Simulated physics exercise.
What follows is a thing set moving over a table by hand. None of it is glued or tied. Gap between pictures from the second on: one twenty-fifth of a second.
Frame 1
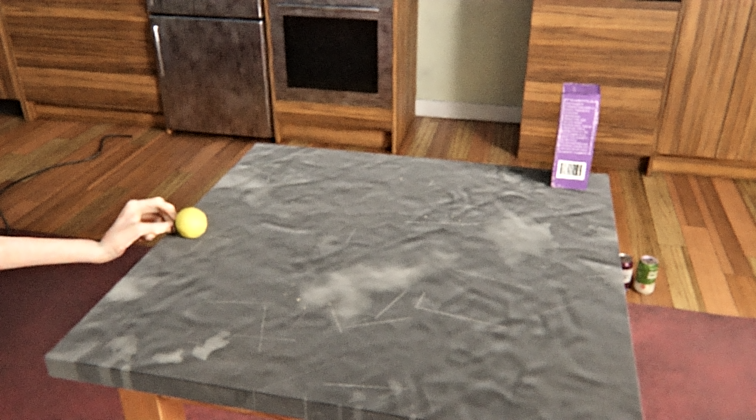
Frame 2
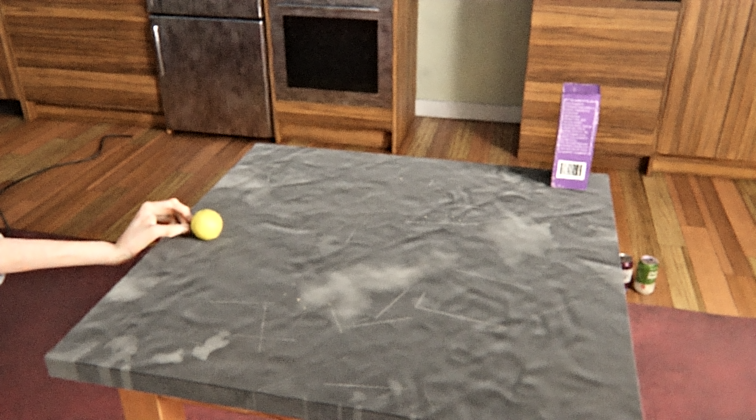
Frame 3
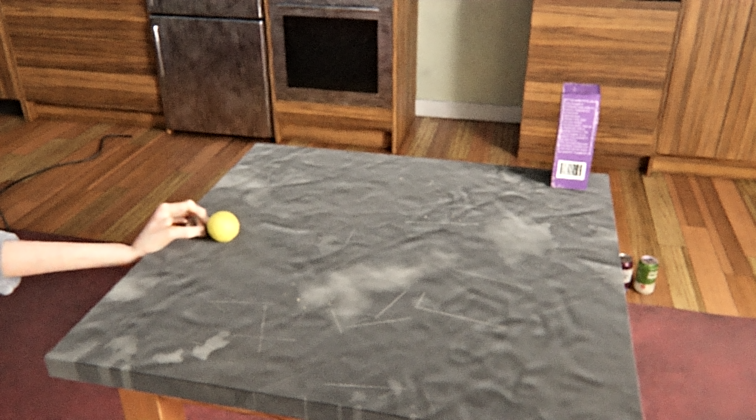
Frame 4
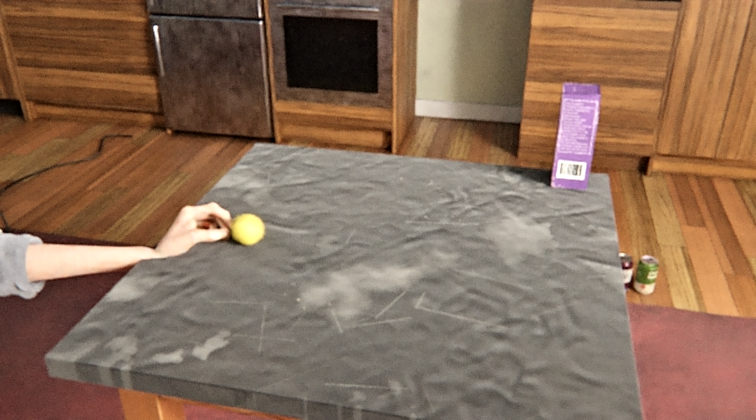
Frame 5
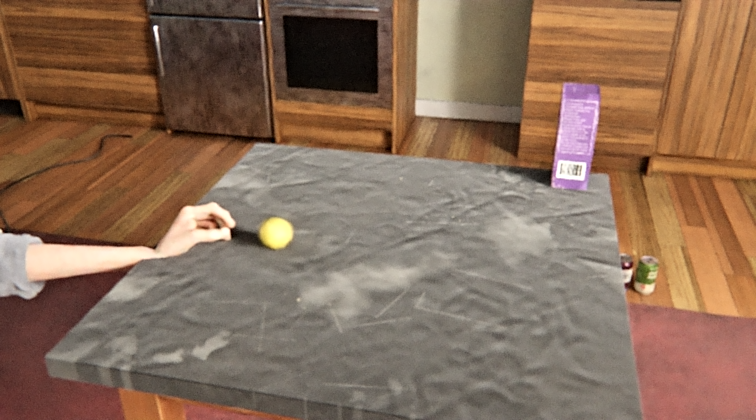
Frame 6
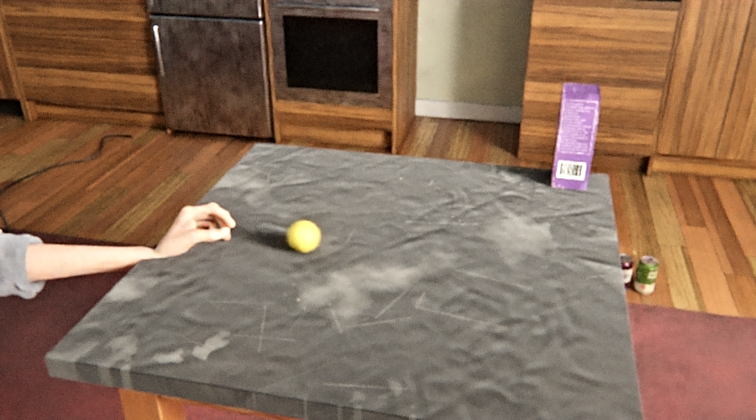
On a dark, wrinkled-looking tabletop in a kitchen, a hand at the left pushed a yellow lemon to the right, then let go, and the lemon rolled on its own toward the middle.
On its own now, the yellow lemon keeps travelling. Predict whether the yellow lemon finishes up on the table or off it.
Likely outcome: It is lost off the table.
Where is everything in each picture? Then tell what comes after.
Under the hand; yellow lemon (191, 223), in the first frame.
Under the hand; yellow lemon (207, 225), in the second frame.
Under the hand; yellow lemon (223, 227), in the third frame.
Yellow lemon (247, 230), in the fourth frame.
Yellow lemon (275, 233) rolled about its own width, in the fifth frame.
Yellow lemon (303, 236) rolled well along, in the sixth frame.
Then, 0.20 s after the last picture, yellow lemon rolled well along near (444, 253).
Then, 0.50 s after the last picture, yellow lemon now off the table.
Then, 0.80 s after the last picture, things are still on the move.
By the end, off the table, yellow lemon.
